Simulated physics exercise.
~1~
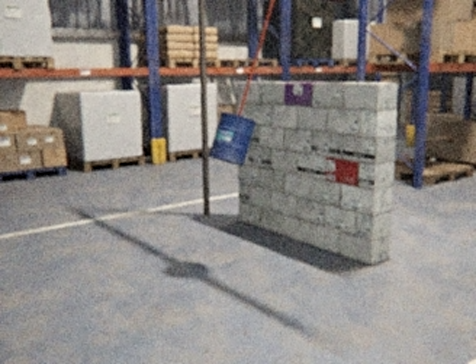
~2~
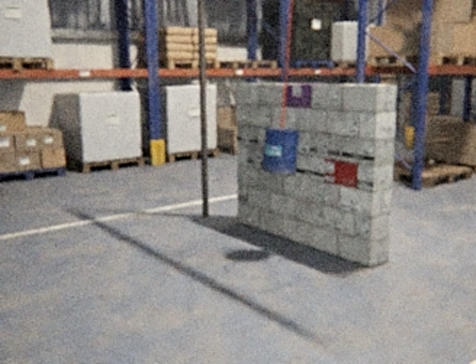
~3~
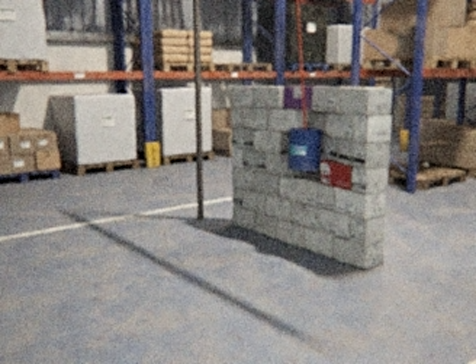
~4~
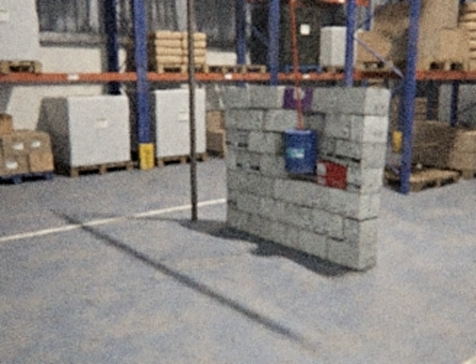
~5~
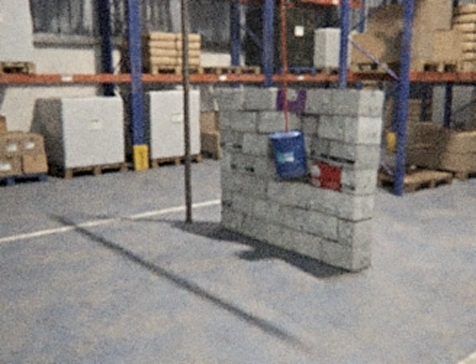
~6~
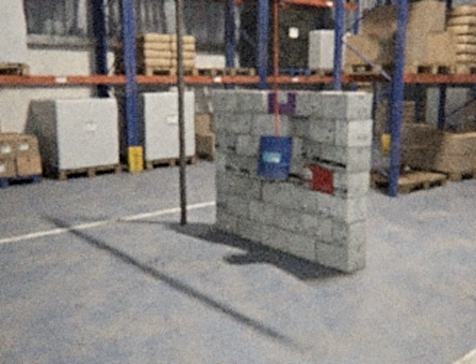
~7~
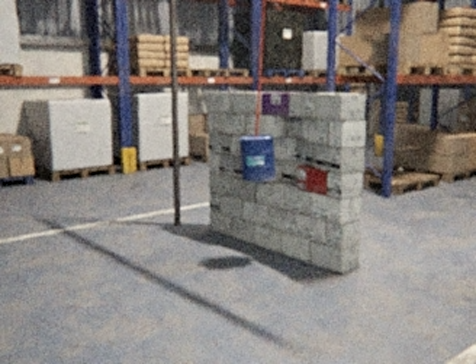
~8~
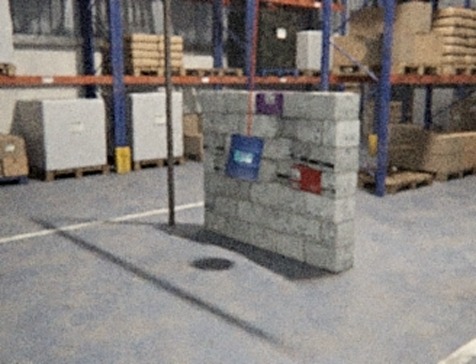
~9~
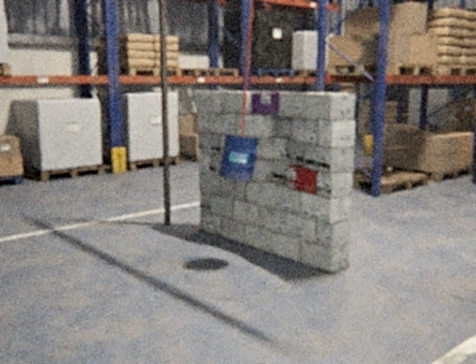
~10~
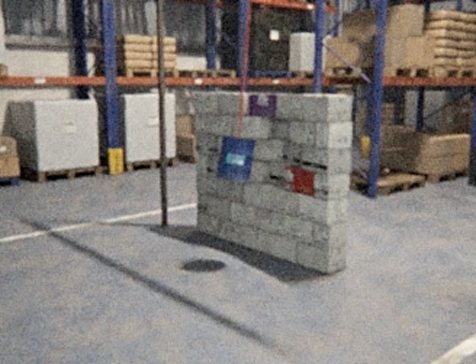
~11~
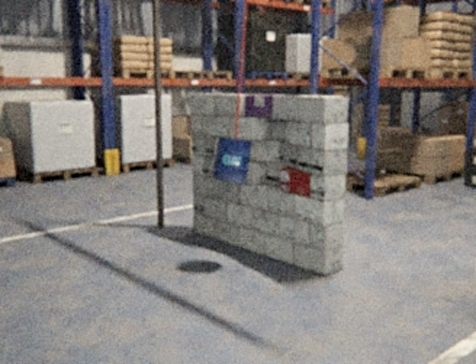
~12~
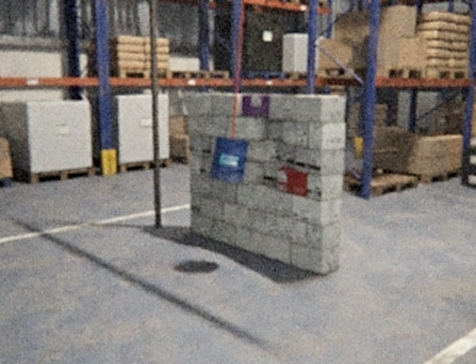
In a warehouse aisle, seen from slightly above and at an angle, a wall of pale grey blocks stands on the floor before racks of boxes and sacks, with one purple block at the top and a red one lower right. A blue drum on a red line hangs to the left and swings right across to the wall. It meets the blocks near the red one, and a few shift slightly. The drum then drifts back left, turning on its line, as the view pans slightly right. At the end it hangs left of the purple block, and the wall still stands.
